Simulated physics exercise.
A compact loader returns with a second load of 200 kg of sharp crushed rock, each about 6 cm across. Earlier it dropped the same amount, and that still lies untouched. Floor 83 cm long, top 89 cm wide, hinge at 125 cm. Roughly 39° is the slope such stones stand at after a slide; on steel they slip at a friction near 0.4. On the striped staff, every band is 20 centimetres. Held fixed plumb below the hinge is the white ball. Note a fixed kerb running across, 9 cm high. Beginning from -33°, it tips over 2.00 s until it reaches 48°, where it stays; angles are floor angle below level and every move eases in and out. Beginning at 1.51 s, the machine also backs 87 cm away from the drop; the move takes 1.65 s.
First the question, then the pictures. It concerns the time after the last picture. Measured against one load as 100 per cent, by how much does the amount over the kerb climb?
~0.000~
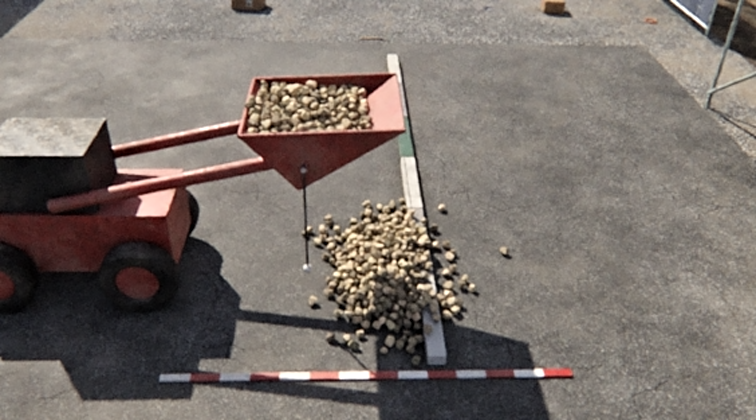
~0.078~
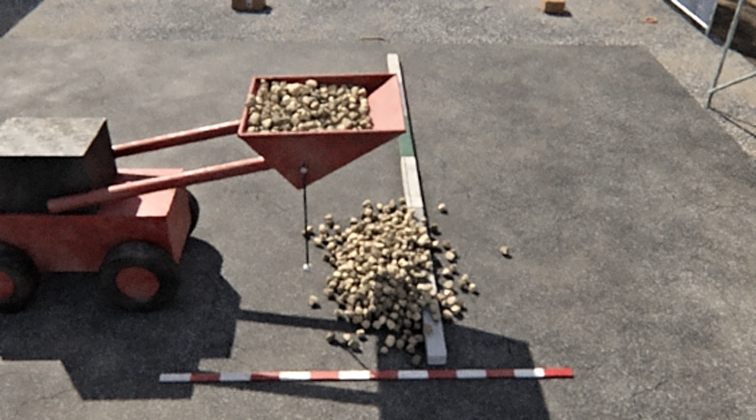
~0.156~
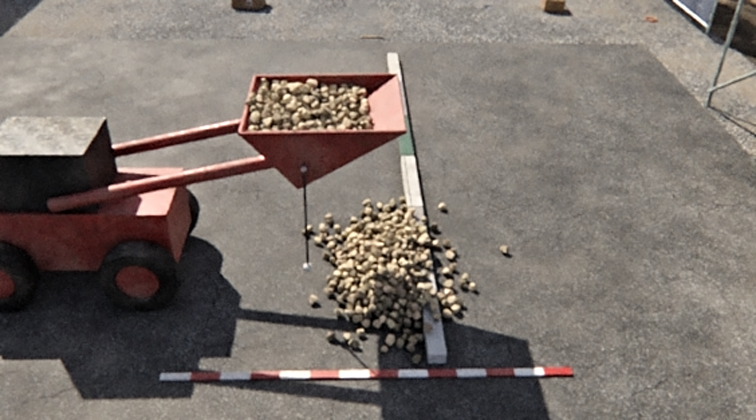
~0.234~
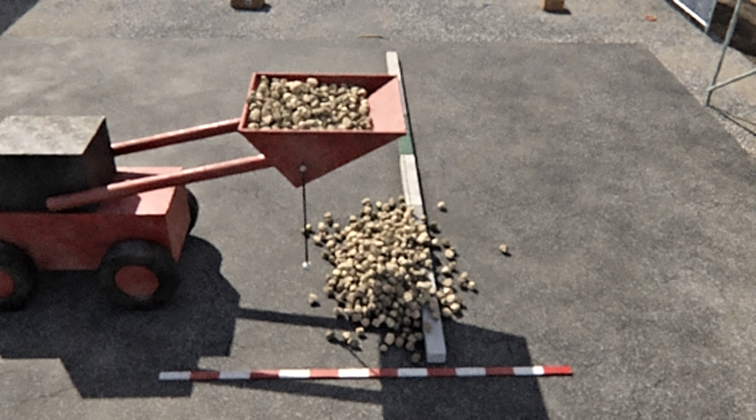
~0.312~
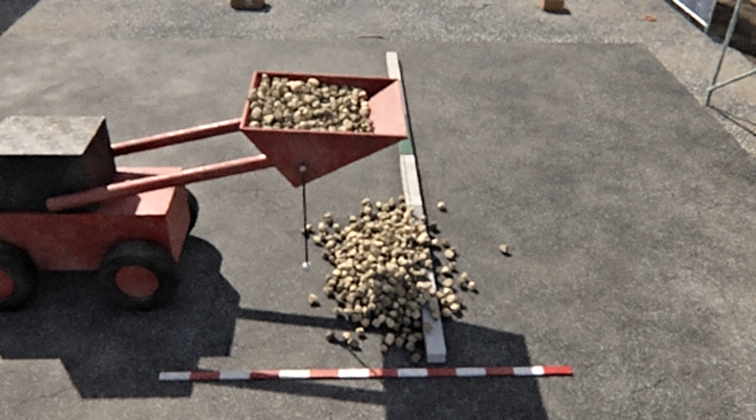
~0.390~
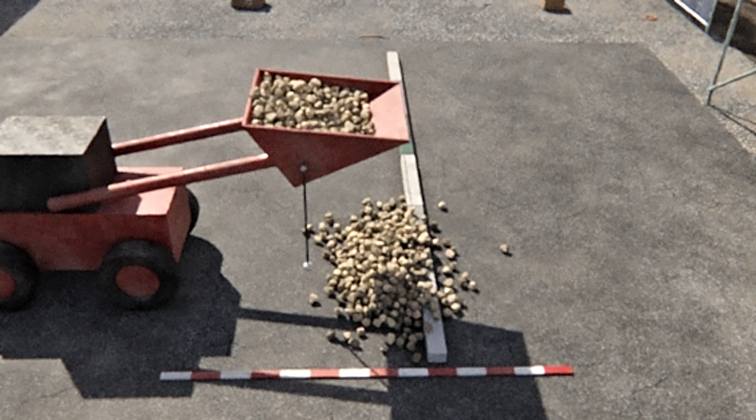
The amount climbs by some 12 per cent of a load.
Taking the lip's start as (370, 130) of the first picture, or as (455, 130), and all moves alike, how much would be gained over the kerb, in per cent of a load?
Near 0 in a hundred first, near 55 in a hundred second.
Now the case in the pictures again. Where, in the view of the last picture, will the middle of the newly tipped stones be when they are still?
Roughly at pixel (374, 256).
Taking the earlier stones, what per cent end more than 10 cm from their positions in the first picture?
I'd put it at about 5 per cent.
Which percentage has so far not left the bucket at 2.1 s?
5 %.
After 1.5 s the floor is at 35°; in per cent of one load, 100 in the bucket, 97 on this side of the kerb, 4 over the kerb; the foremost stones are at (463, 257).
After 2.1 s the floor is at 48°; in per cent of one load, 3 in the bucket, 190 on this side of the kerb, 7 over the kerb; the foremost stones are at (463, 253).
After 3.6 s the floor is at 48°; in per cent of one load, 0 in the bucket, 184 on this side of the kerb, 16 over the kerb; the foremost stones are at (489, 244).
After 6.0 s the floor is at 48°; in per cent of one load, 0 in the bucket, 184 on this side of the kerb, 16 over the kerb; the foremost stones are at (489, 244). Net gain over the kerb, 12.
